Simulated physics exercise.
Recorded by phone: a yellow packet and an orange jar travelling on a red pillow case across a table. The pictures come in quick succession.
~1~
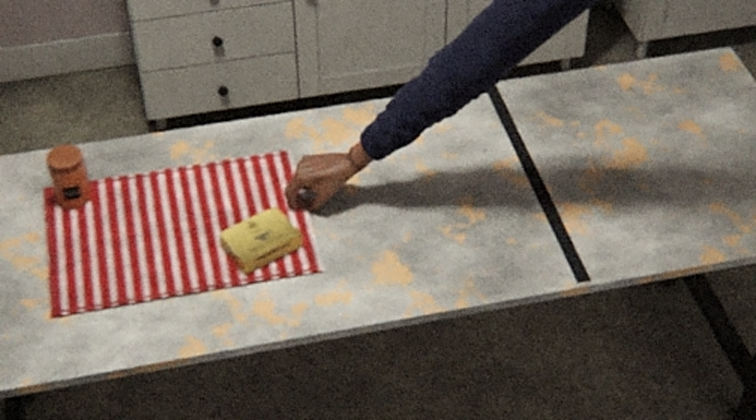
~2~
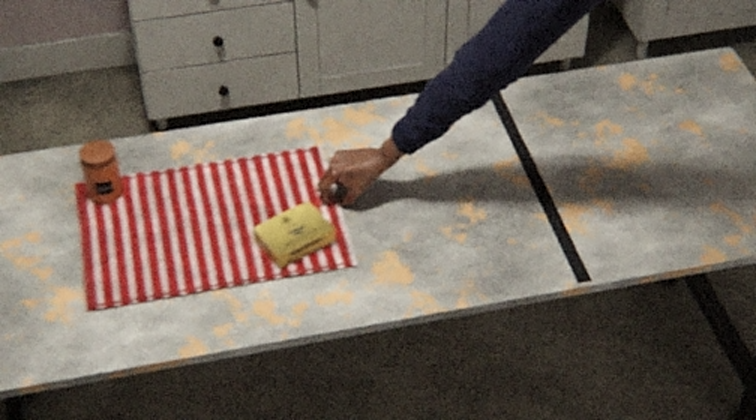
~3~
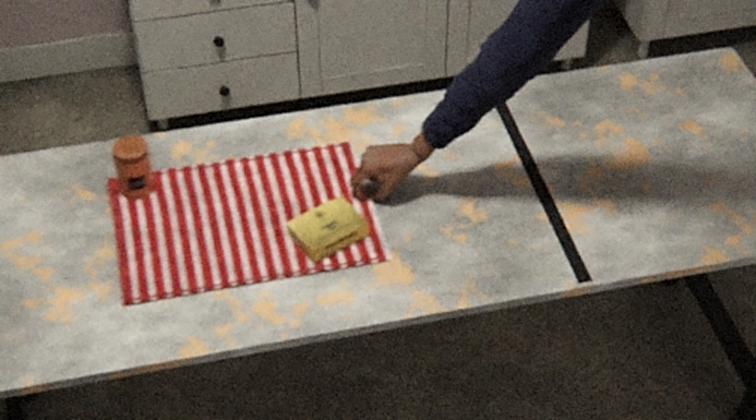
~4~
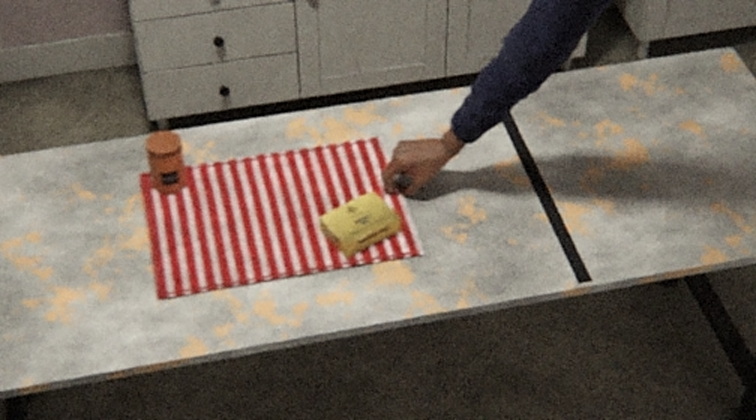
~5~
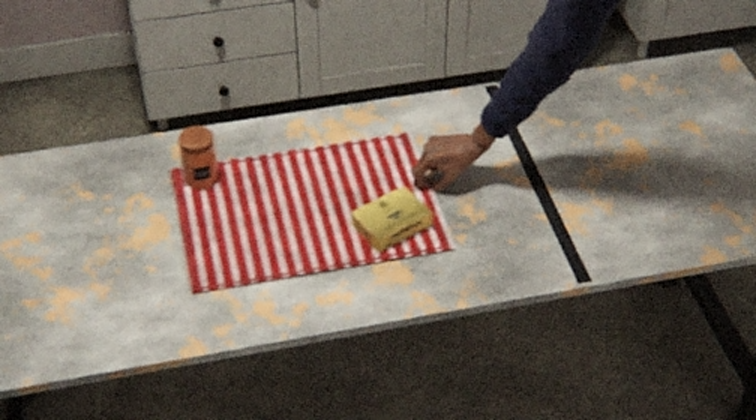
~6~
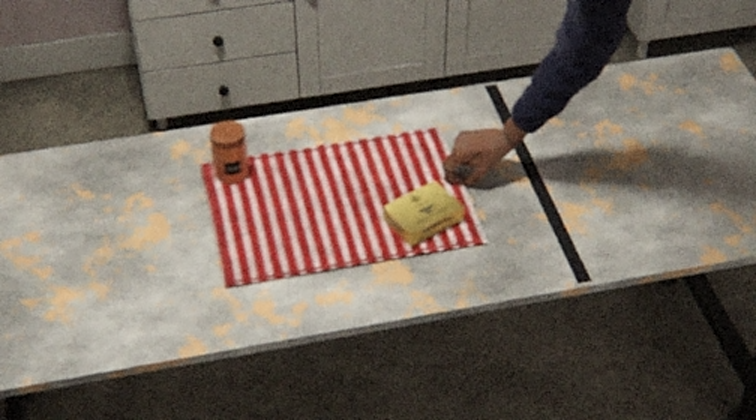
A hand pulled a red-and-white striped cloth steadily to the right across a mottled table, and the yellow packet and orange jar resting on it moved along with it toward the dark tape.
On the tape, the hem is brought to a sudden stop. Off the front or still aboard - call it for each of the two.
Yellow packet: Off the front, orange jar: Still aboard.
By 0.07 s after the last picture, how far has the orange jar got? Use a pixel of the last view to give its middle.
Its middle is somewhere near (273, 146).
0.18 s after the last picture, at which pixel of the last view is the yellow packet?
Around (529, 196).
Then, 0.07 s later than the last view, hem short of the tape; yellow packet on the cloth near (467, 206); orange jar on the cloth near (273, 146).
Then, 0.18 s later than the last view, hem at the tape; yellow packet on the cloth near (528, 196); orange jar on the cloth near (337, 137).
Finally, hem at the tape; yellow packet ahead of the hem near (577, 188); orange jar on the cloth near (384, 129). The yellow packet shoots off the front and the orange jar remains aboard.
